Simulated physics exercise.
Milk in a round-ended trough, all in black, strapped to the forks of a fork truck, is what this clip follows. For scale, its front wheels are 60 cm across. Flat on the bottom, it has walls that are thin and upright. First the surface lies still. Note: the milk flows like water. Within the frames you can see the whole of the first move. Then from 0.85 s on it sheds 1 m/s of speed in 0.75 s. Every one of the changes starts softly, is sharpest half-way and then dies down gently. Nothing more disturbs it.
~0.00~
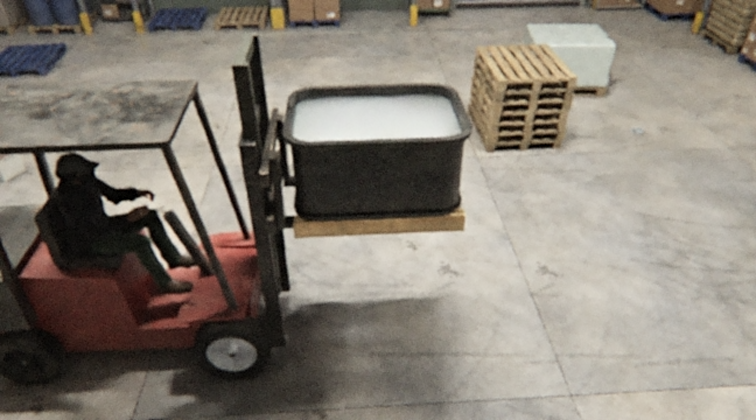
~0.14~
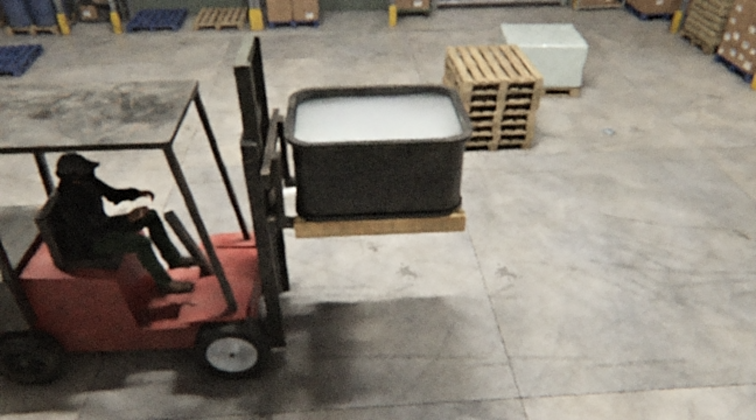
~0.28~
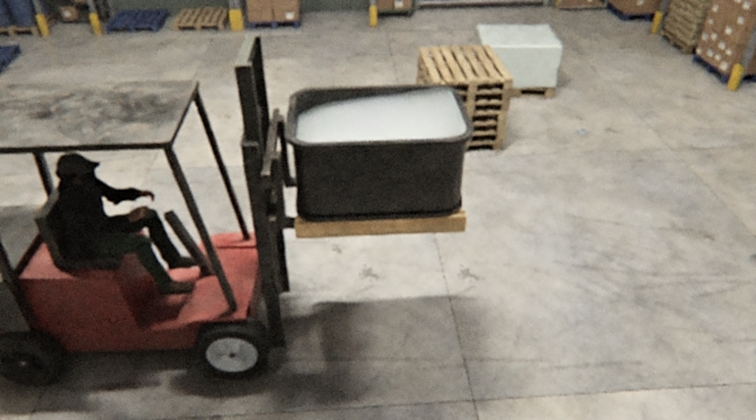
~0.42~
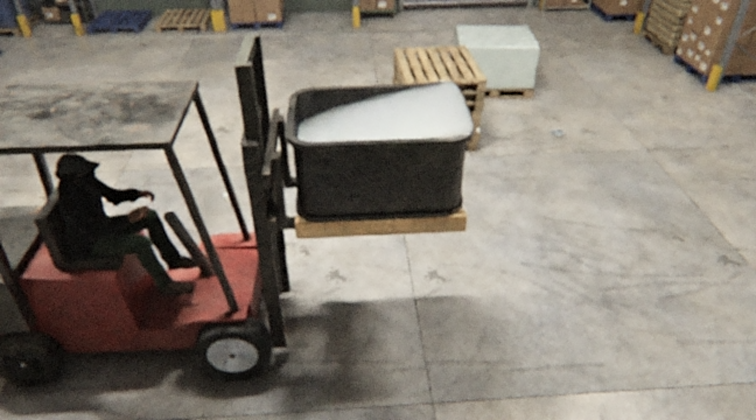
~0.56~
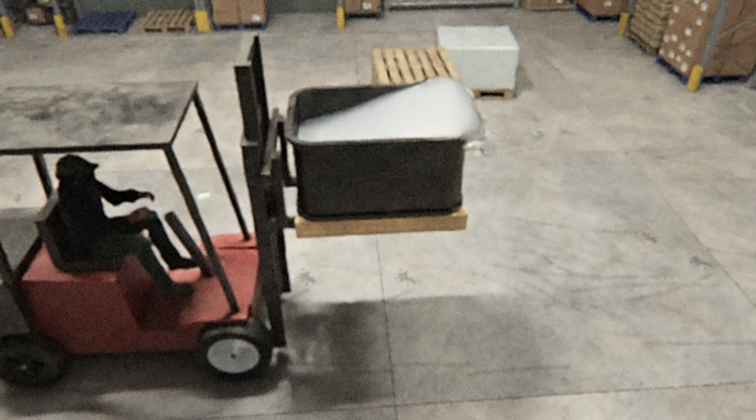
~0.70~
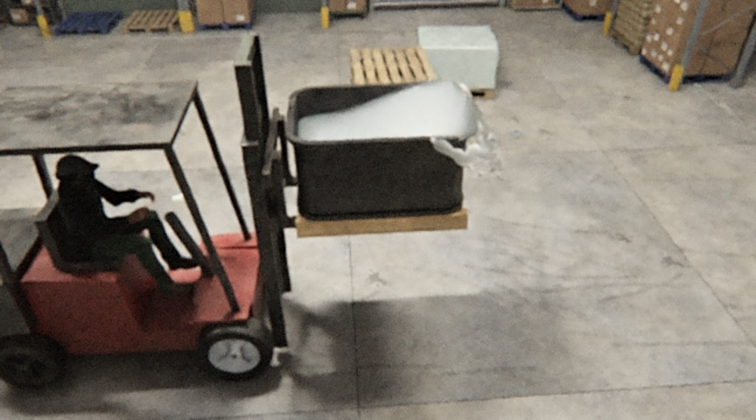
In the video, a driver sits in a red forklift carrying a black trough of milk through a warehouse as the background shifts left; the level white surface slopes up toward the right, then some milk spills over the right rim.
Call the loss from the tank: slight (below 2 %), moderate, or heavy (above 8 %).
Heavy.
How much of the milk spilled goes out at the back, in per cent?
Share: Around 20%.
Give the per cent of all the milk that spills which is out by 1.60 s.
Roughly 40 per cent.
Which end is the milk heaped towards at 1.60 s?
Tilt: Towards the forward end.
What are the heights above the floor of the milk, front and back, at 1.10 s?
Front reads 46 centimetres, back reads 60 centimetres.
Then, 1.10 s in, it stands 59 cm high behind and 46 cm in front; 4 per cent has gone over the front.
Then, 1.60 s in, it stands 38 cm high behind and 68 cm in front; 4 per cent has gone over the front.
Then, 2.10 s in, it stands 53 cm high behind and 44 cm in front; 7 per cent has gone over the front.
Then, 4.59 s in, 10 per cent has gone over the front, 48 of 473 litres.
